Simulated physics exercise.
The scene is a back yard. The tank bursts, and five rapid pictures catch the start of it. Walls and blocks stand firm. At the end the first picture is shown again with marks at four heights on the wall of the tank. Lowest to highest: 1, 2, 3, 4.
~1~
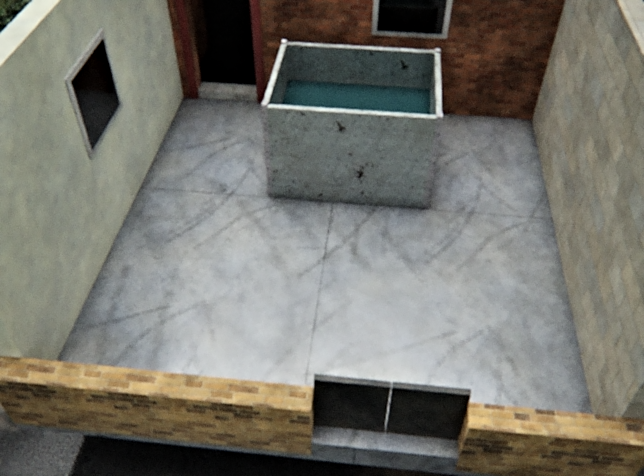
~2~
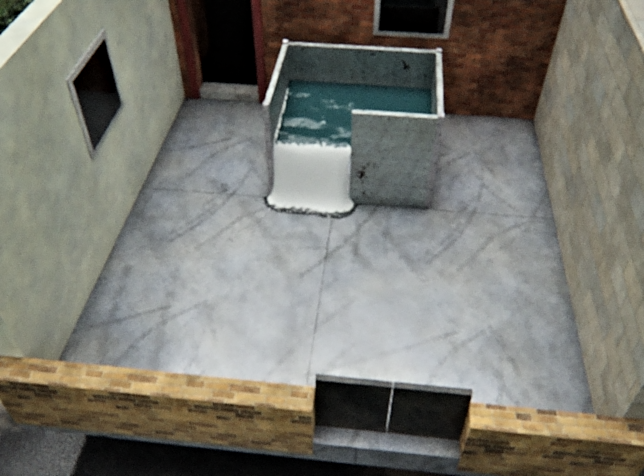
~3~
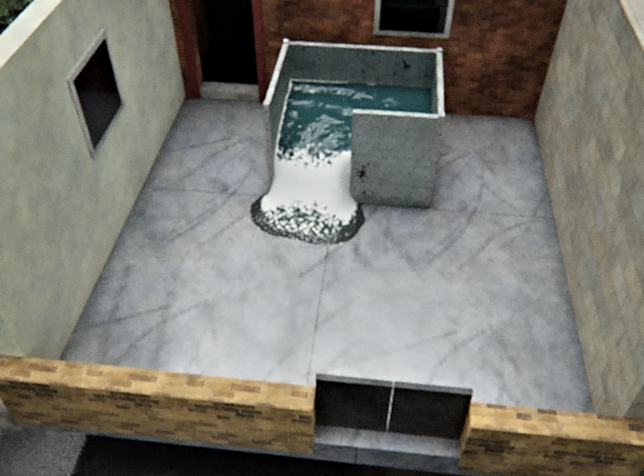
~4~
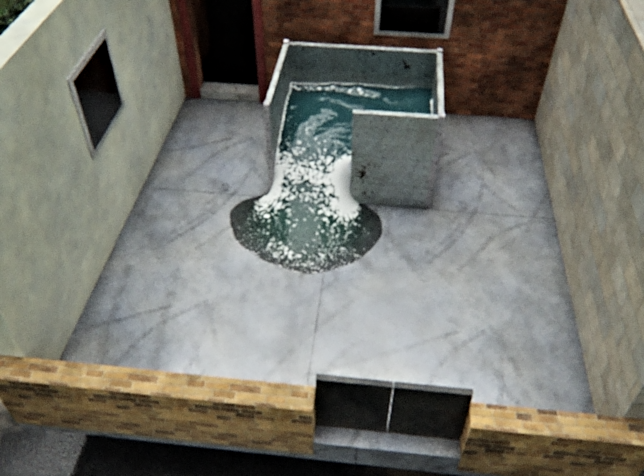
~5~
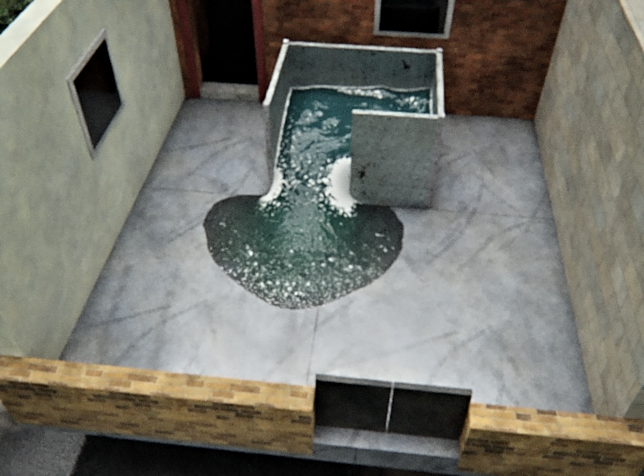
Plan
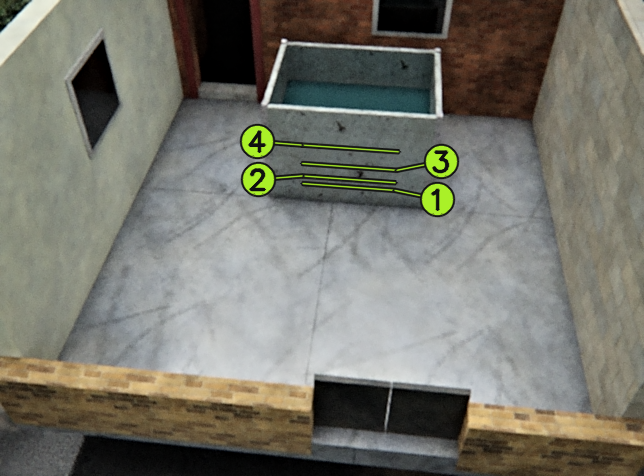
A grey concrete tank of still teal water stands at the back of a paved yard, seen from high above by a camera that stays put. A pale wall with a window rises on the left, a stone wall on the right, red brick and a dark doorway behind, and low tan brick in front. The tank's front opens at the left, and foaming water pours out, spreading forward in a widening, rounded sheet.
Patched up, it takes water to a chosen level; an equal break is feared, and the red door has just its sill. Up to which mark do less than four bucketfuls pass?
Go for 4.
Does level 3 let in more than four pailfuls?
No, not at all.
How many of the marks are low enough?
All of the four.
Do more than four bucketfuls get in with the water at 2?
No.
On the marked copy, 1 at (348, 186); 2 at (348, 179); 3 at (349, 166); 4 at (349, 148); from the bottom up 1, 2, 3, 4.
With 1, nothing gets over.
With 2, nothing gets over.
With 3, nothing gets over.
With 4, a splash gets over, under a bucket.
